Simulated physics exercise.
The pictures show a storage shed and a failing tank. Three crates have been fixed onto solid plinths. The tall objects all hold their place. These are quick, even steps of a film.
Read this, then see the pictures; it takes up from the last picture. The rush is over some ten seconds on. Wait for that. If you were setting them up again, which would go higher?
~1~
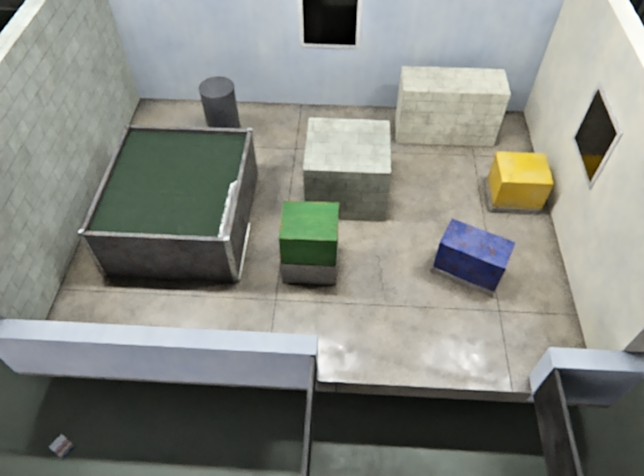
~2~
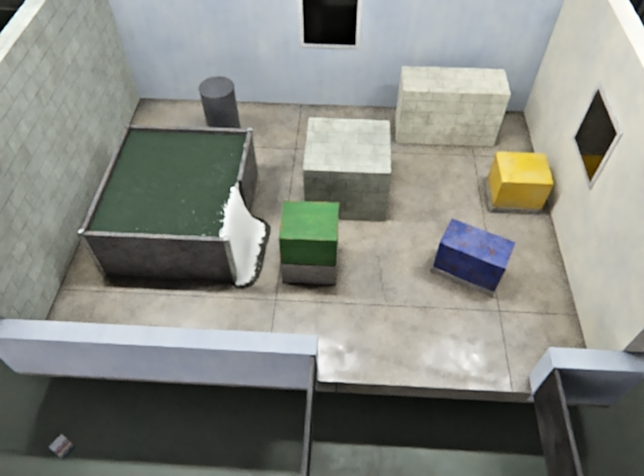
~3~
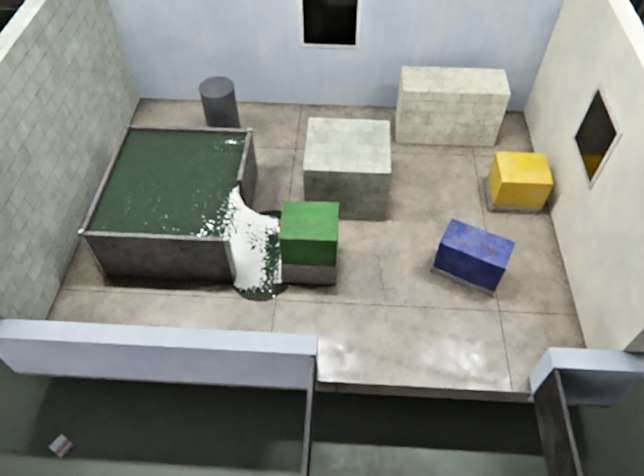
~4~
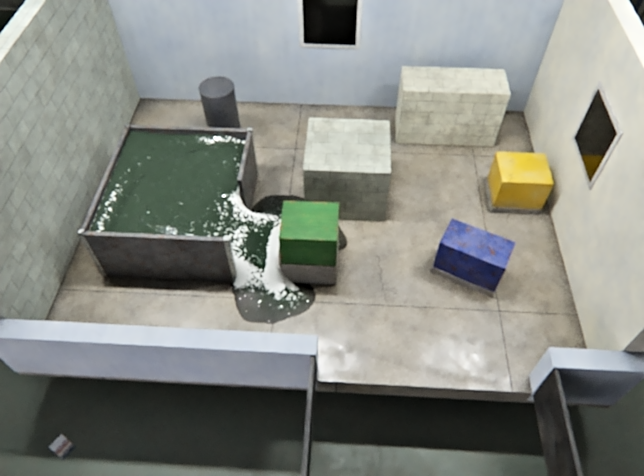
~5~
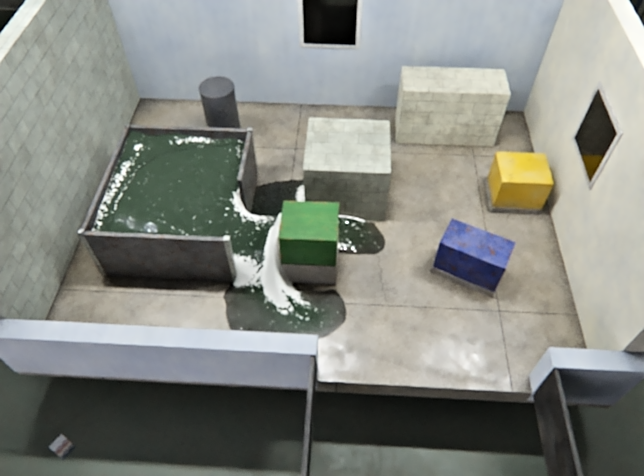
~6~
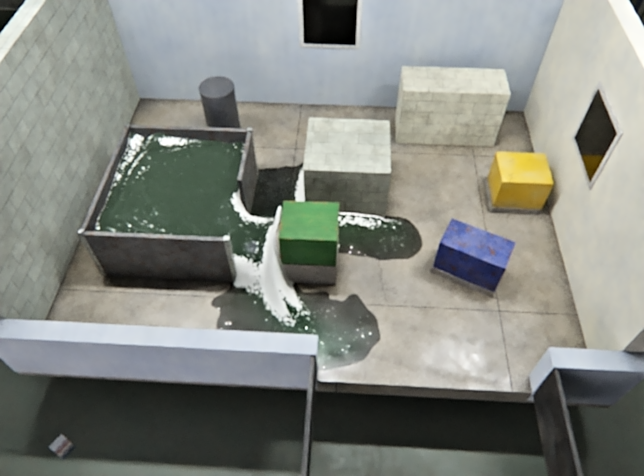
I'd say the blue crate goes higher, the green crate goes higher, the yellow crate goes higher.
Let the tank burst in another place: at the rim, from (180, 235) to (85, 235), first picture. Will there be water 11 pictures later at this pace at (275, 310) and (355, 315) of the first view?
As listed: Wet, awash.
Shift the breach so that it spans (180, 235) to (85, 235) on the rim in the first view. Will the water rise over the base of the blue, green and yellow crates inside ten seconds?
The blue crate gets drenched; the green crate stays untouched; the yellow crate gets drenched.
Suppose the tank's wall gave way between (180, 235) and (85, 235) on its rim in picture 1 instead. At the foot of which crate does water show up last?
My pick is the one in yellow.
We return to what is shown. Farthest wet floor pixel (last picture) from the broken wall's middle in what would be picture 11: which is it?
The farthest wet spot is near (552, 220).
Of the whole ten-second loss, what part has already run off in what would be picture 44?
By my reckoning, 65 %.
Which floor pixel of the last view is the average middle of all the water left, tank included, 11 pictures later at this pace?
Near (247, 234).
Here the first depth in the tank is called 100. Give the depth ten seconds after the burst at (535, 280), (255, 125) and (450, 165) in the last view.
Roughly 8, 10 and 8 per cent, in turn.
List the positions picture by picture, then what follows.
The first picture shows the tank at (174, 181) is whole and still.
In the second picture, water pours out at (238, 238) and has run to (239, 285).
In the third picture, water pours out at (238, 239) and has run to a hidden place.
In the fourth picture, water pours out at (238, 240) and has run to (341, 242).
In the fifth picture, water pours out at (238, 240) and has run to (377, 240).
In the sixth picture, the front is at (414, 235), out from the gap at (238, 239).
A moment on, water covers 35 % of the floor; the blue crate water round its plinth, the green crate water round its plinth, the yellow crate water round its plinth.
Next, water covers 60 % of the floor; the blue crate water round its plinth, the green crate water round its plinth, the yellow crate water round its plinth.
Then, water covers 85 % of the floor; the blue crate water round its plinth, the green crate water round its plinth, the yellow crate water round its plinth.
Later, water covers 100 % of the floor; the blue crate water round its plinth, the green crate water round its plinth, the yellow crate water round its plinth.
In the end, water covers 100 % of the floor; the blue crate was topped, the green crate was topped, the yellow crate was topped.
